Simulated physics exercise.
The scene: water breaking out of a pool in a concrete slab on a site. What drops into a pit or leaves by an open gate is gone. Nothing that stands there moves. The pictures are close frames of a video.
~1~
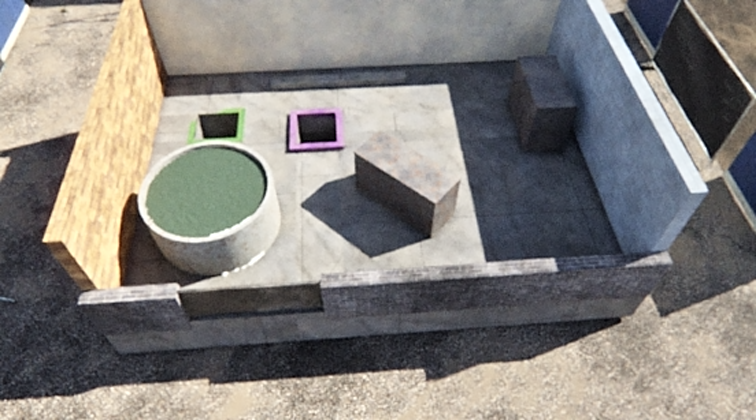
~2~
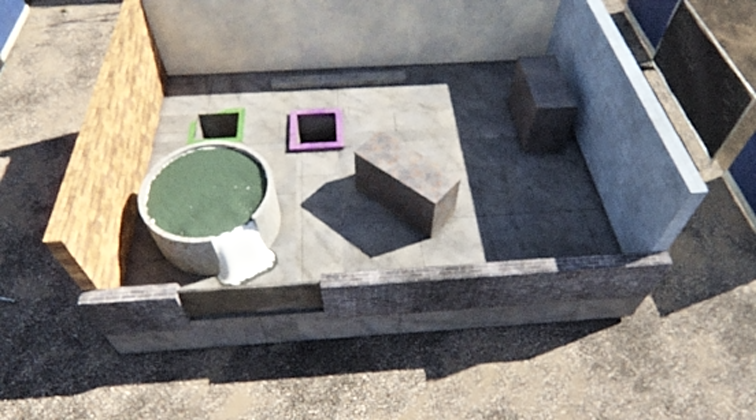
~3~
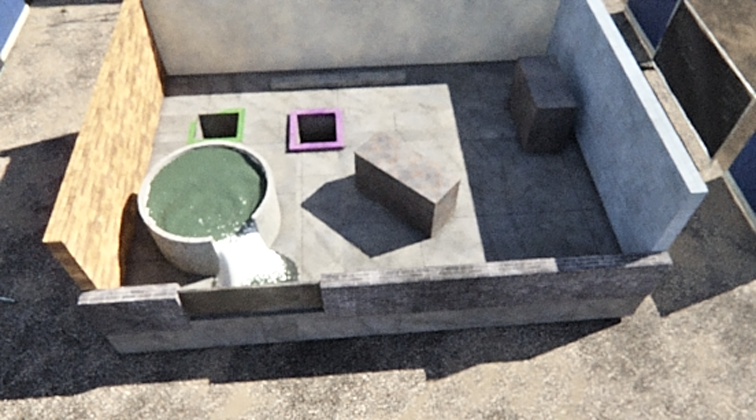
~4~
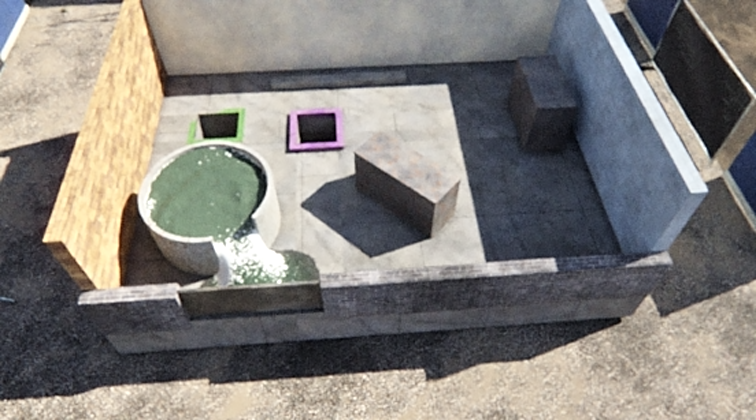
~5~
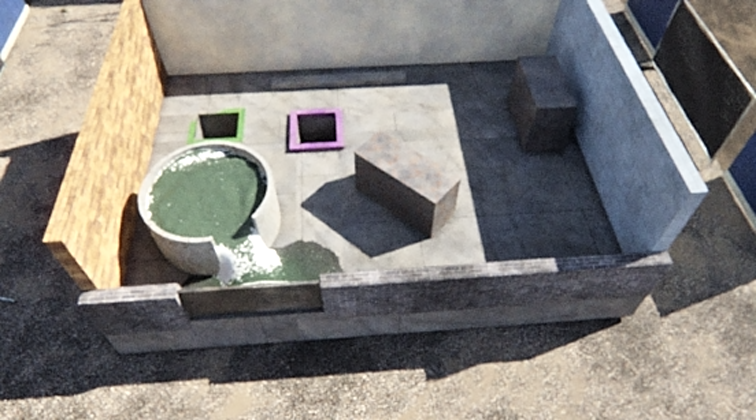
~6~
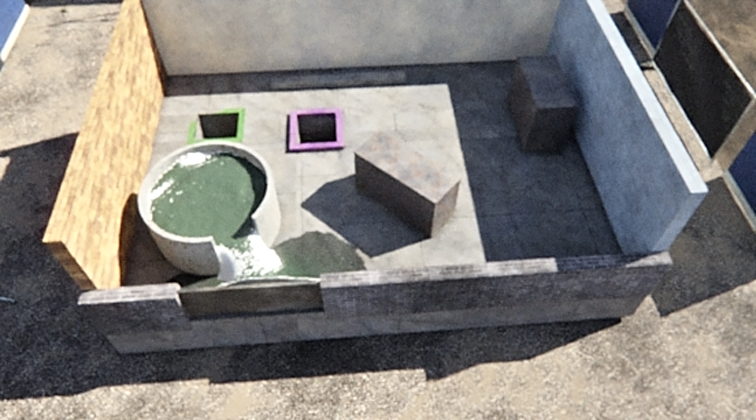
The clip opens on a round pool of green water, whole and still, inside a walled concrete slab with a green-edged pit and a purple-edged pit. White water then bursts from the pool's front right side and pours toward the low front wall, before green water spreads rightward along that wall.
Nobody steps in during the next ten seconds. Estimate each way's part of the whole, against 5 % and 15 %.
In the end: The gate takes not even 5 %; the green pit takes from 5 to 15 %; the purple pit takes not even 5 %.
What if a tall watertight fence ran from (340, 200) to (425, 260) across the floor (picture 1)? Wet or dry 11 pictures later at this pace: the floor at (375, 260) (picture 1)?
There: Awash.
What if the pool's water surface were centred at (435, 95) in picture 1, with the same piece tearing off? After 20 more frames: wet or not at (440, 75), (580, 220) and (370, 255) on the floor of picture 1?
In turn: Free of water, flooded, awash.
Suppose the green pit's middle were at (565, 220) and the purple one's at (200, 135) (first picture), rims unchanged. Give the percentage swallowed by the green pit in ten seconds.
Per cent: Green 30.
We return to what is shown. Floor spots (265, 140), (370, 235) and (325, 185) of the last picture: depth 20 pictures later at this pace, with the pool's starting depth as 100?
Roughly 0, 8 and 4 per cent, in turn.
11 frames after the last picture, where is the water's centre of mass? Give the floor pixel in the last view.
Near (282, 242).
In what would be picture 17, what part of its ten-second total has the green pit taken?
Close to 0 %.
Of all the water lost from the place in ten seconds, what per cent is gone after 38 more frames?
I make it 50 per cent.
A moment on, water covers 20 % of the floor; the gate 0 %, the green pit 0 %, the purple pit 0 %.
Next, water covers 35 % of the floor; the gate 0 %, the green pit 0 %, the purple pit 0 %.
Then, water covers 50 % of the floor; the gate 0 %, the green pit 1 %, the purple pit 0 %.
Later, water covers 80 % of the floor; the gate 0 %, the green pit 4 %, the purple pit 0 %.
In the end, water covers 95 % of the floor; the gate 0 %, the green pit 8 %, the purple pit 0 %.
